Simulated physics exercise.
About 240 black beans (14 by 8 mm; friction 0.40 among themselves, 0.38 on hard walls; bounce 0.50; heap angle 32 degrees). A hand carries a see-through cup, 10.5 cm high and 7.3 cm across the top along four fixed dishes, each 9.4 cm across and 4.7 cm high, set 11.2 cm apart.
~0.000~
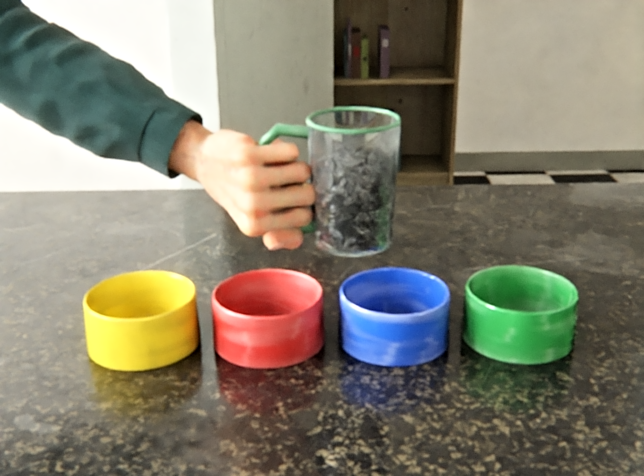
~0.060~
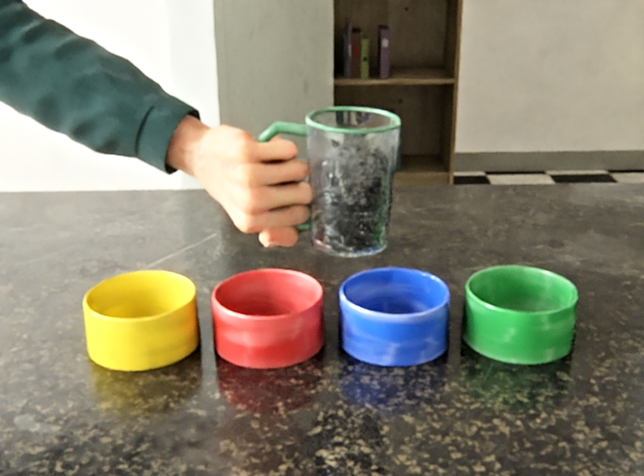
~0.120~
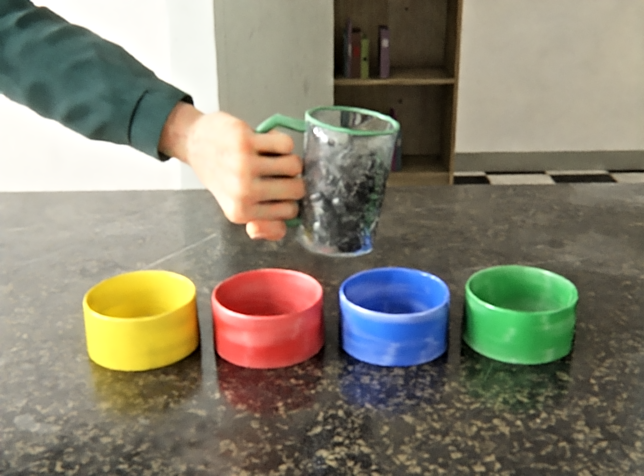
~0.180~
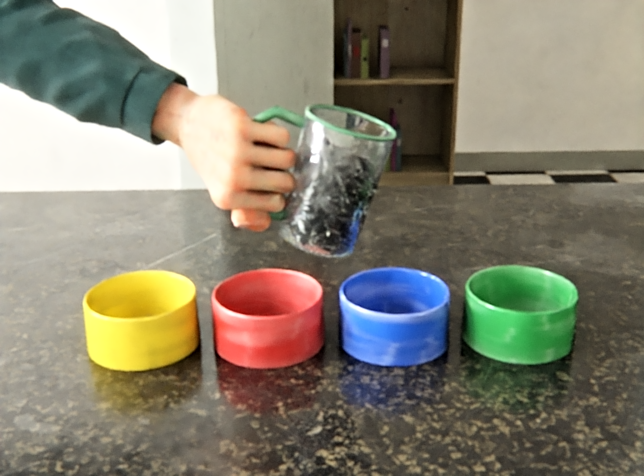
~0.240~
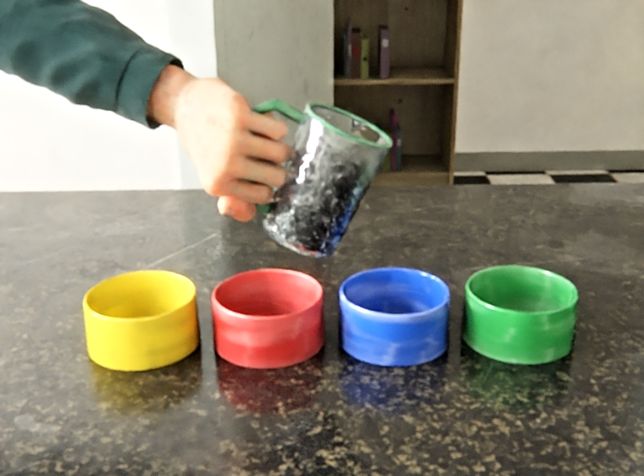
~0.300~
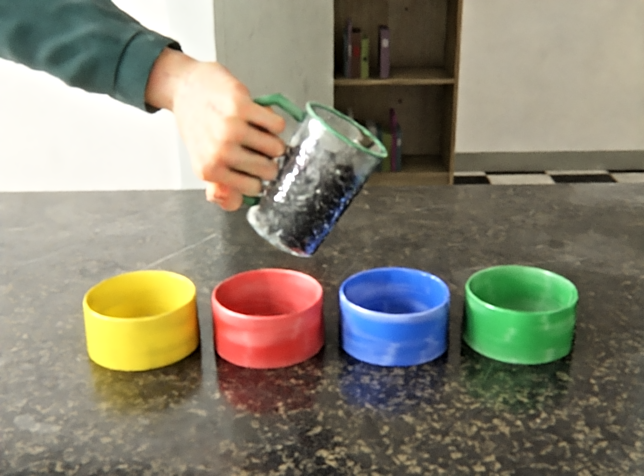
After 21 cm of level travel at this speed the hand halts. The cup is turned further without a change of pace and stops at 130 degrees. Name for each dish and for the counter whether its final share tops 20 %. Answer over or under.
Red: Over, blue: Under, green: Under, yellow: Under, counter: Under.
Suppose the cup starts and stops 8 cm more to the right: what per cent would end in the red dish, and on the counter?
Then: Red 10, counter 40.
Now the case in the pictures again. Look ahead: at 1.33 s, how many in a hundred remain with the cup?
About 0 per cent.
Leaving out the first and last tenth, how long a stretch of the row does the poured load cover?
Some 6 cm.
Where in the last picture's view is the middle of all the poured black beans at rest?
Around (262, 315).
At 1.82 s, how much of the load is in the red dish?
Some 95 per cent.
After 0.92 s, tilt 115 degrees; cup holds 90 %, red 5 %.
Then, at 1.33 s, tilt 130 degrees; cup holds 0 %, red 95 %.
Then, at 1.82 s, tilt 130 degrees; cup holds 0 %, red 95 %.
In the end, at 2.1 s, red 95 %, blue 0 %, green 0 %, yellow 0 %, counter 5 %.
